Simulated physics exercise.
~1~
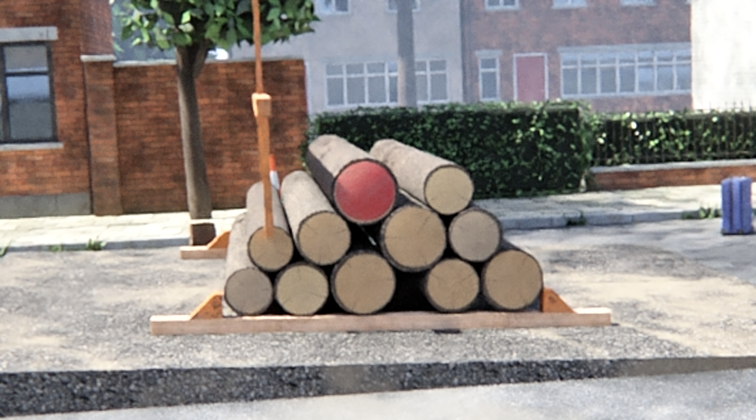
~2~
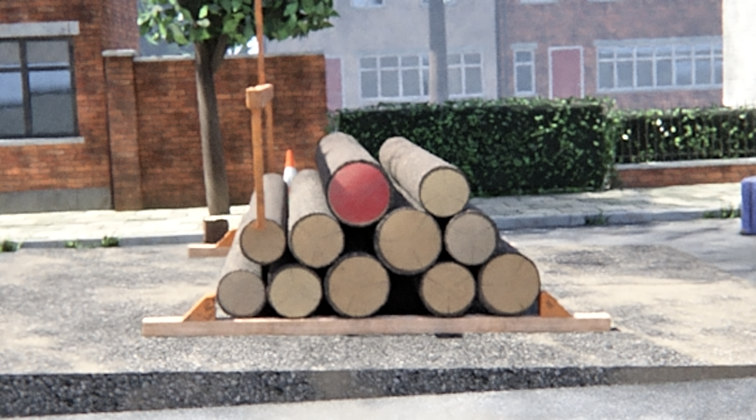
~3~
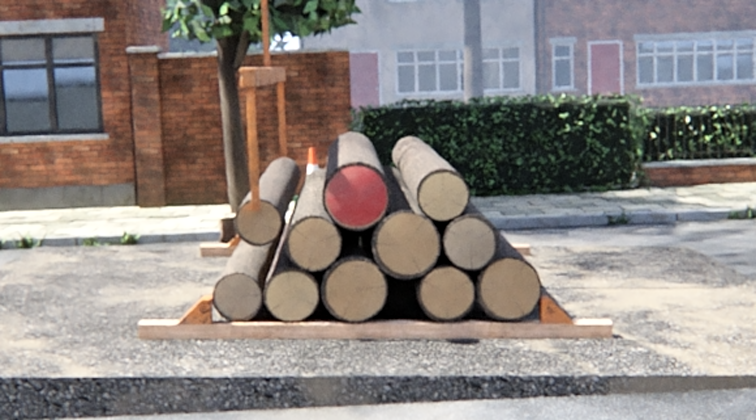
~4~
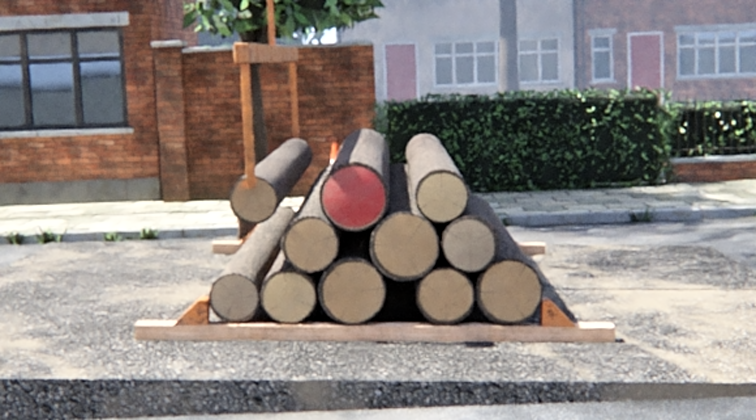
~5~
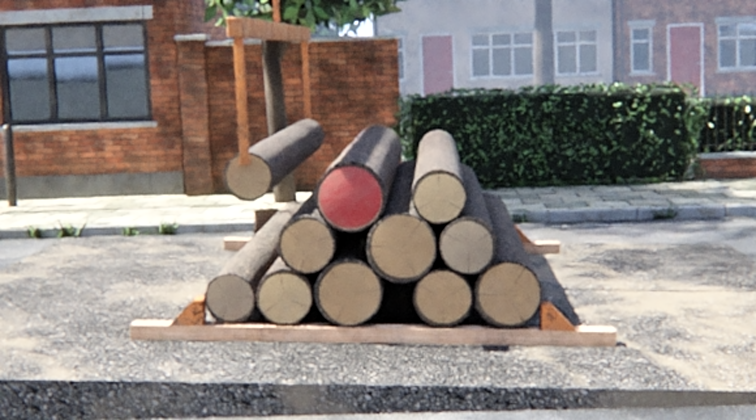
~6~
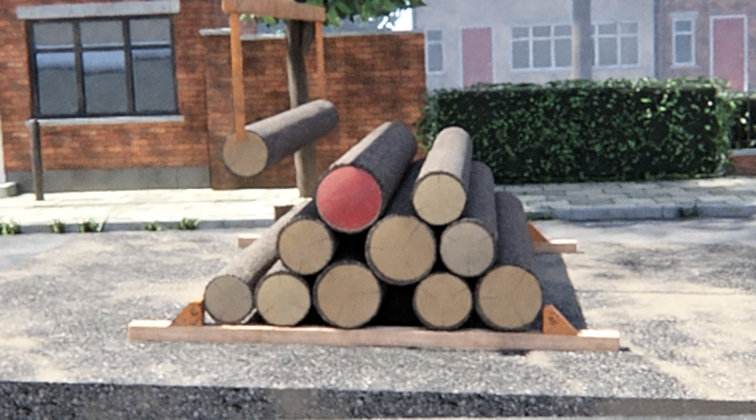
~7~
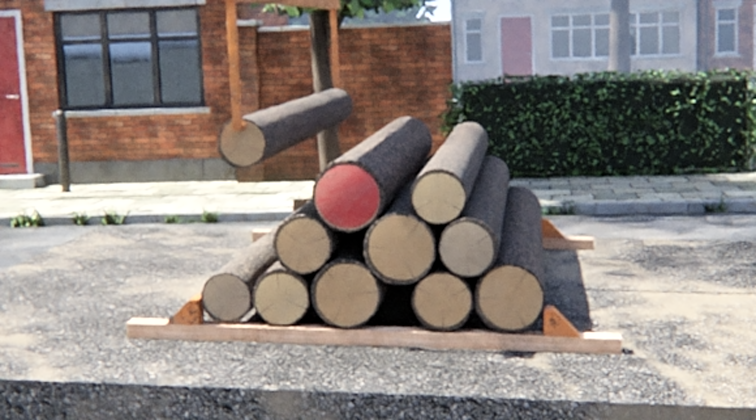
An orange beam hooked a log at the left of a chocked stack and lifted it clear, raising it higher as the view drifted sideways, while the red-ended log and the rest of the pile stayed in place on the gravel.
